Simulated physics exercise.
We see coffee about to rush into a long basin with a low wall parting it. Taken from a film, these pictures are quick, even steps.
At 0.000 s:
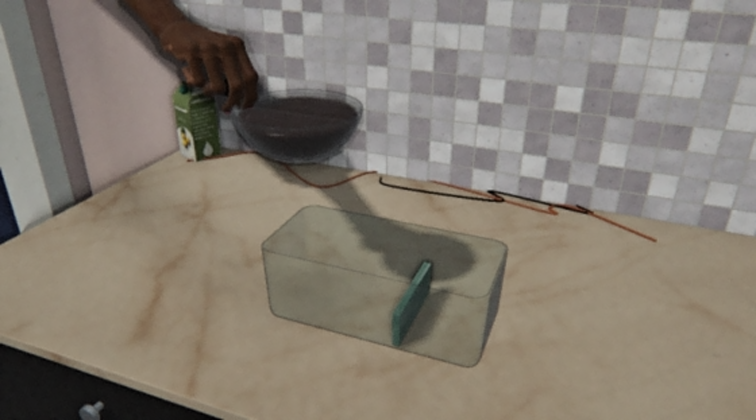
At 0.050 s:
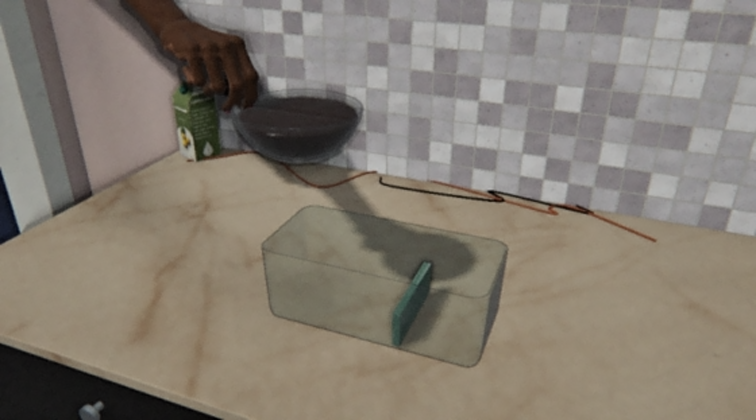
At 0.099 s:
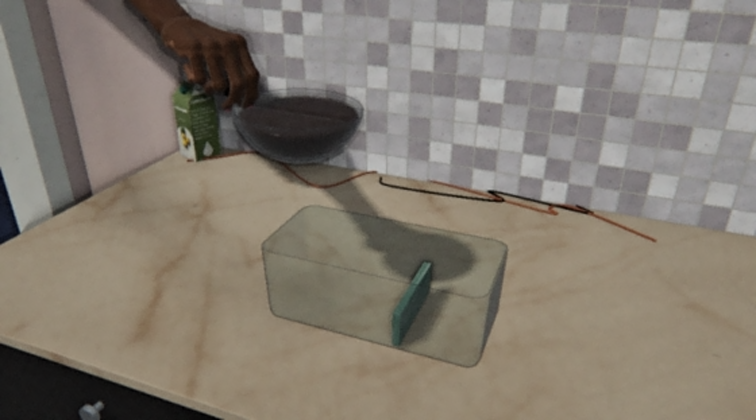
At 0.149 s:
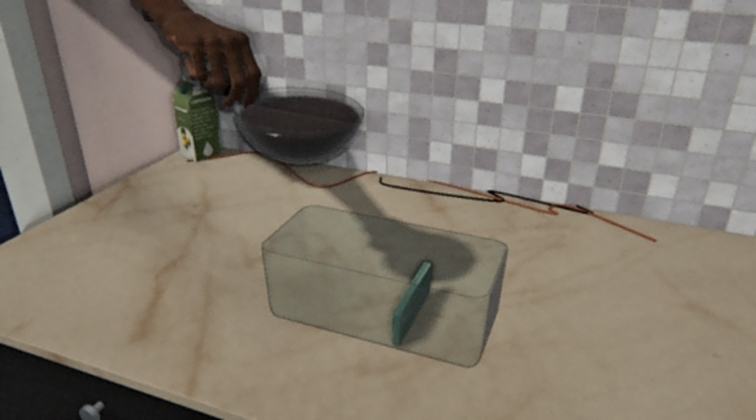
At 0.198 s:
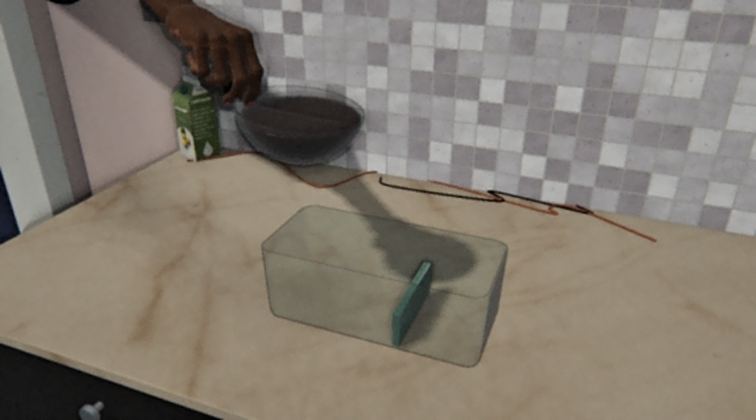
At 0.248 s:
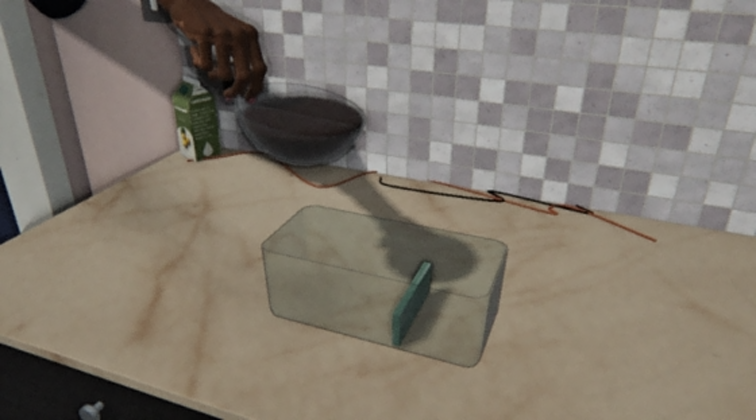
Kitchen counter with tiled wall, a hand holding a bowl of dark liquid near a clear divided basin and tilting it slightly.
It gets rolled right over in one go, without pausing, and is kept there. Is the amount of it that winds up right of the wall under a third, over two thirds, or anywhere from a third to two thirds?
Most likely the amount right of the wall will not reach a third.
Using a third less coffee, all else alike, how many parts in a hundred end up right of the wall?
I'd say roughly 5 percent.
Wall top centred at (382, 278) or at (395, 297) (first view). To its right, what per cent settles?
The first placement gives around 75 percent, the second 55 percent.
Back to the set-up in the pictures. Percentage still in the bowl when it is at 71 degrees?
It still holds close to 20 per cent at that lean.
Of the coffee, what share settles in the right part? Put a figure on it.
25 % or thereabouts.
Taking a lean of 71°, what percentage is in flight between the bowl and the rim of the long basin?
Roughly 40 %.
A moment on, the bowl is tipped part way and 21 per cent is still to pour, 22 is left of the wall and 16 right of it.
Next, the bowl is tipped right over and 0 per cent is still to pour, 72 is left of the wall and 25 right of it.
Then the bowl is tipped right over and 0 per cent is still to pour, 73 is left of the wall and 25 right of it.
Later the bowl is tipped right over and 0 per cent is still to pour, 73 is left of the wall and 25 right of it.
In the end 73 per cent lies left of the wall, 25 right of it and 2 outside.
